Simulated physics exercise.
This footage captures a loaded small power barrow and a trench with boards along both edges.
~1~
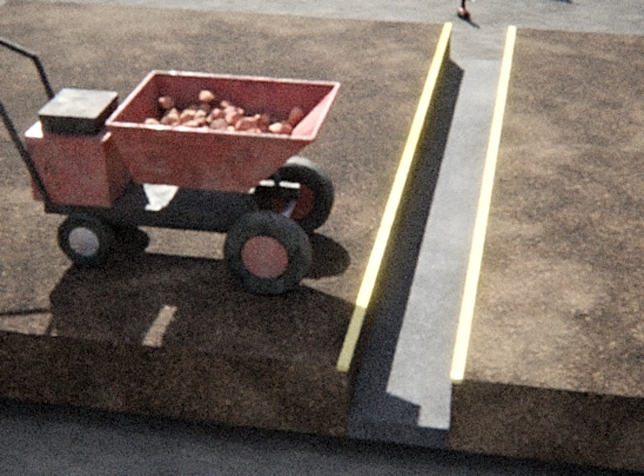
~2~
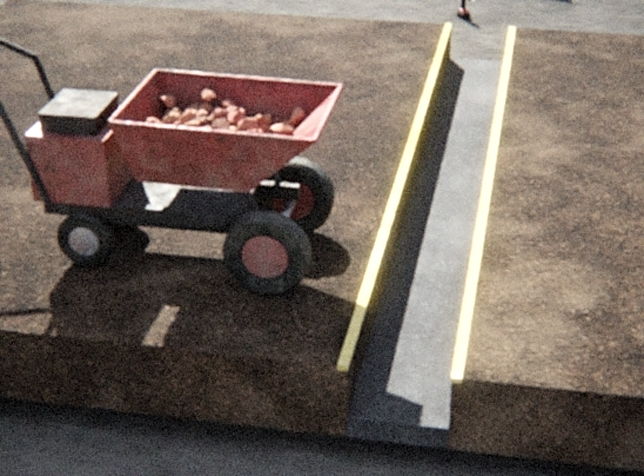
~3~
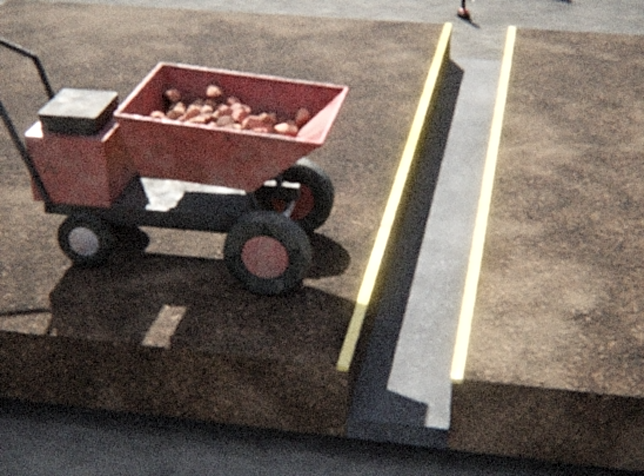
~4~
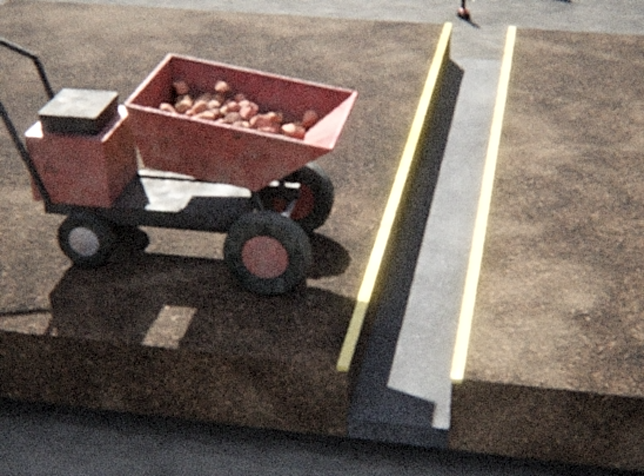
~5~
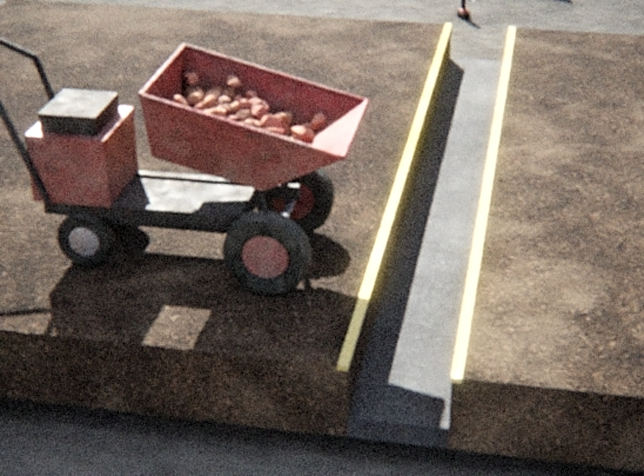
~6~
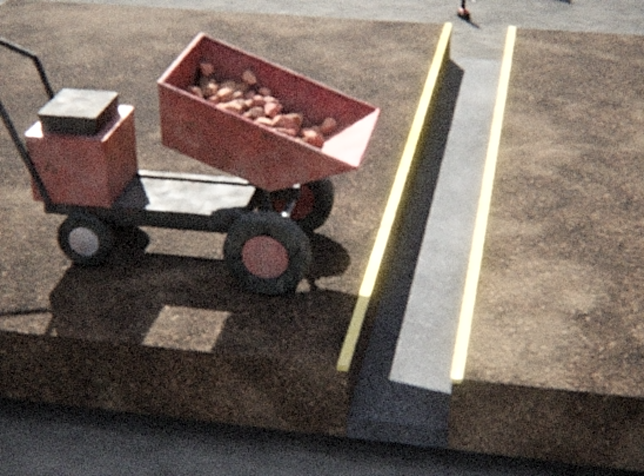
In the video, a red power barrow loaded with reddish rubble stands left of a trench edged with yellow boards, and its skip gradually tilts toward the trench, the back rising while the wheels stay in place.
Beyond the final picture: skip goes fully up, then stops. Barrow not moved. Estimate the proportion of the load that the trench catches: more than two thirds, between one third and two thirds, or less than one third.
The trench catches more than two thirds.
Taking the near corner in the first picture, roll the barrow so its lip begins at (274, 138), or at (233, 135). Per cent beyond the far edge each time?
In order: About 0 % and 0 %.
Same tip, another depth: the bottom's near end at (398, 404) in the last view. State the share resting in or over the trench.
I'd say roughly 90 in a hundred.
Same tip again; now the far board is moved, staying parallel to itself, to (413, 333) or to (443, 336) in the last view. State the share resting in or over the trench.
First one: 20 per cent; second one: 70 per cent.
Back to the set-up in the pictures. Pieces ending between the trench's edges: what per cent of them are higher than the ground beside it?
I'd put it near 0 per cent.
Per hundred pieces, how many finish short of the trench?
That share comes out near 0 in a hundred.
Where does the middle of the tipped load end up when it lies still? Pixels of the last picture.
Around (435, 313), give or take.
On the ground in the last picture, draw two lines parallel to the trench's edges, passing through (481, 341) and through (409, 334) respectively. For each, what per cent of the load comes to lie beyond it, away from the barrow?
About 0 % and 70 %.
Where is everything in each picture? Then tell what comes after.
In the first picture, lip of the skip at (312, 141), level; top of the load at (205, 133), lumps of rubble; first edge of the trench at (354, 327); far edge at (463, 338), the trench over half as wide as the skip, and about half as deep as wide.
In the second picture, lip of the skip at (314, 142), tipped barely; top of the load at (207, 132).
In the third picture, lip of the skip at (321, 145), tipped barely; top of the load at (204, 121).
In the fourth picture, lip of the skip at (331, 150), tipped a little; top of the load at (212, 116).
In the fifth picture, lip of the skip at (343, 158), tipped a little; top of the load at (213, 106).
In the sixth picture, lip of the skip at (356, 168), tipped clearly; top of the load at (213, 104); first edge of the trench at (354, 327); far edge at (463, 338).
Soon after the last picture, skip tipped steeply; all in the skip.
A little later, skip tipped right over; most in the skip; about a quarter in or heaped over the trench.
Later still, skip tipped right over; nearly all in or heaped over the trench; a small part beyond it.
By the end, skip tipped right over; nearly all in or heaped over the trench; a small part beyond it.
